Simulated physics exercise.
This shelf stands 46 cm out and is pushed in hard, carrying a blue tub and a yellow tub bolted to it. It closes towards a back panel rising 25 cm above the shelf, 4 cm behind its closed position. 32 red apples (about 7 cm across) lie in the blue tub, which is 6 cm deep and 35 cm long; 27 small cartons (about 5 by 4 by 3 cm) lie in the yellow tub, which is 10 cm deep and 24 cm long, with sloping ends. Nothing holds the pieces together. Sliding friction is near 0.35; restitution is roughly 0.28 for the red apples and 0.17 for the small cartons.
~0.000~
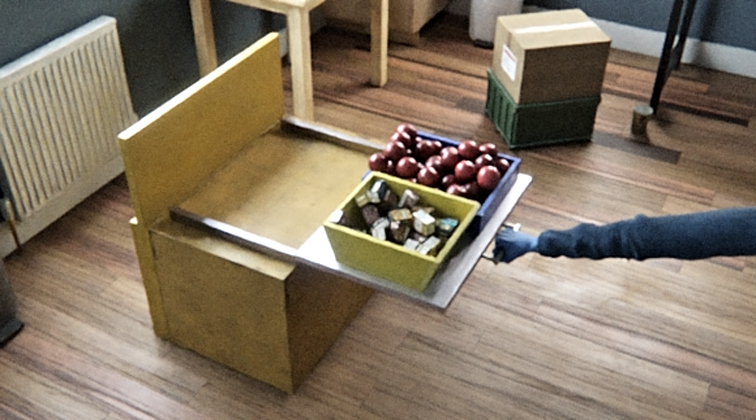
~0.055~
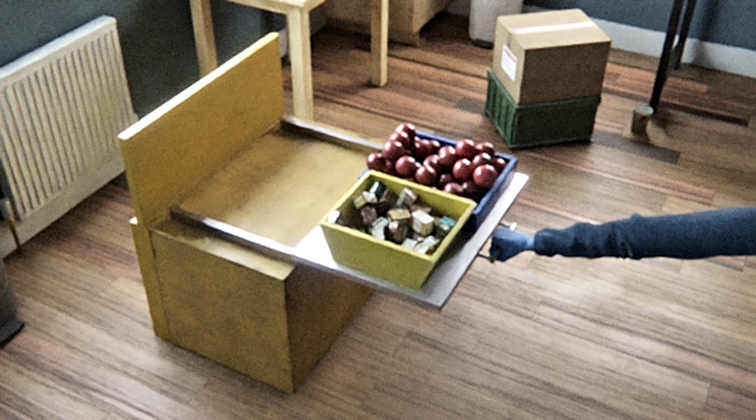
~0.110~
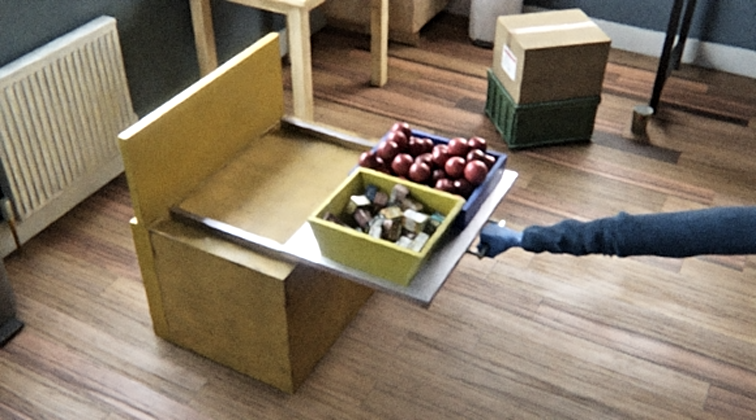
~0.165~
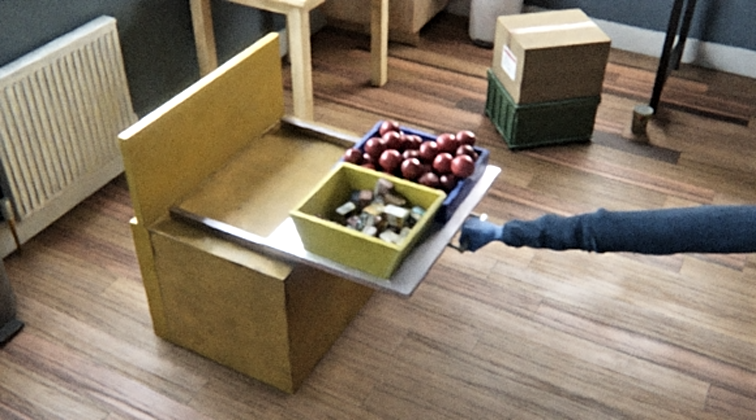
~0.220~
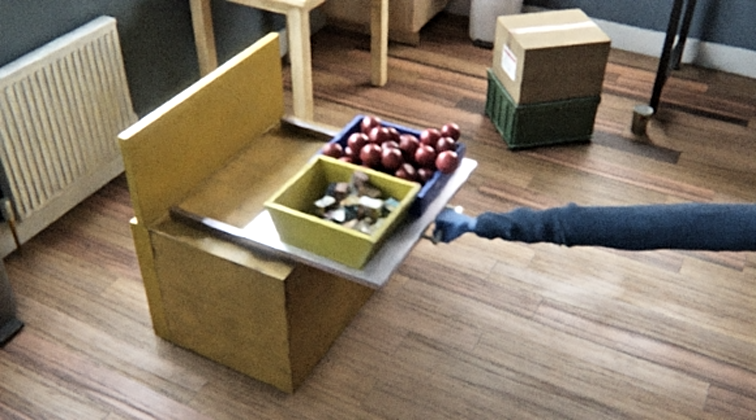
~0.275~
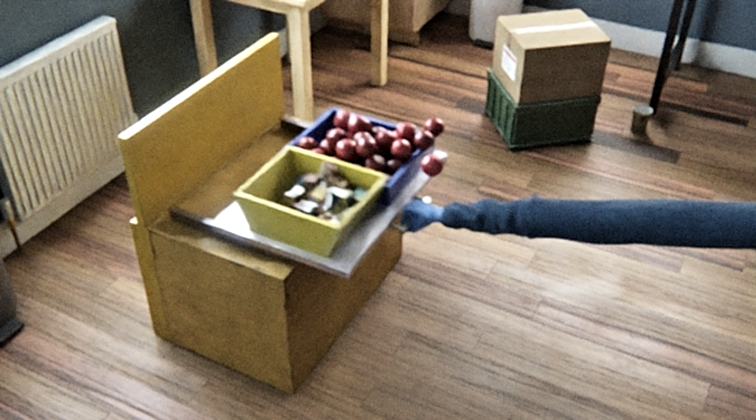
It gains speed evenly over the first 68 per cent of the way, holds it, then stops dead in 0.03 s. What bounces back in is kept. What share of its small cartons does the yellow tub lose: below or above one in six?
The yellow tub loses under a sixth of its small cartons.
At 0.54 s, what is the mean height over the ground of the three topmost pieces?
Roughly 68 cm.
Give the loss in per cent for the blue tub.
Blue tub 30 per cent.
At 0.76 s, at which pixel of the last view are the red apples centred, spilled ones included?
Near (295, 131).
After 0.34 s, the runners reach their end.
After 0.42 s, the blue tub is down by 3 of 32 and the yellow tub has all 27.
After 0.54 s, the blue tub is down by 8 of 32 and the yellow tub has all 27.
After 0.76 s, the blue tub is down by 9 of 32 and the yellow tub has all 27.
When it is over (at 1.19 s), the blue tub is down by 10 of 32 and the yellow tub has all 27. Asked share, 0 of 27, 0 per cent.
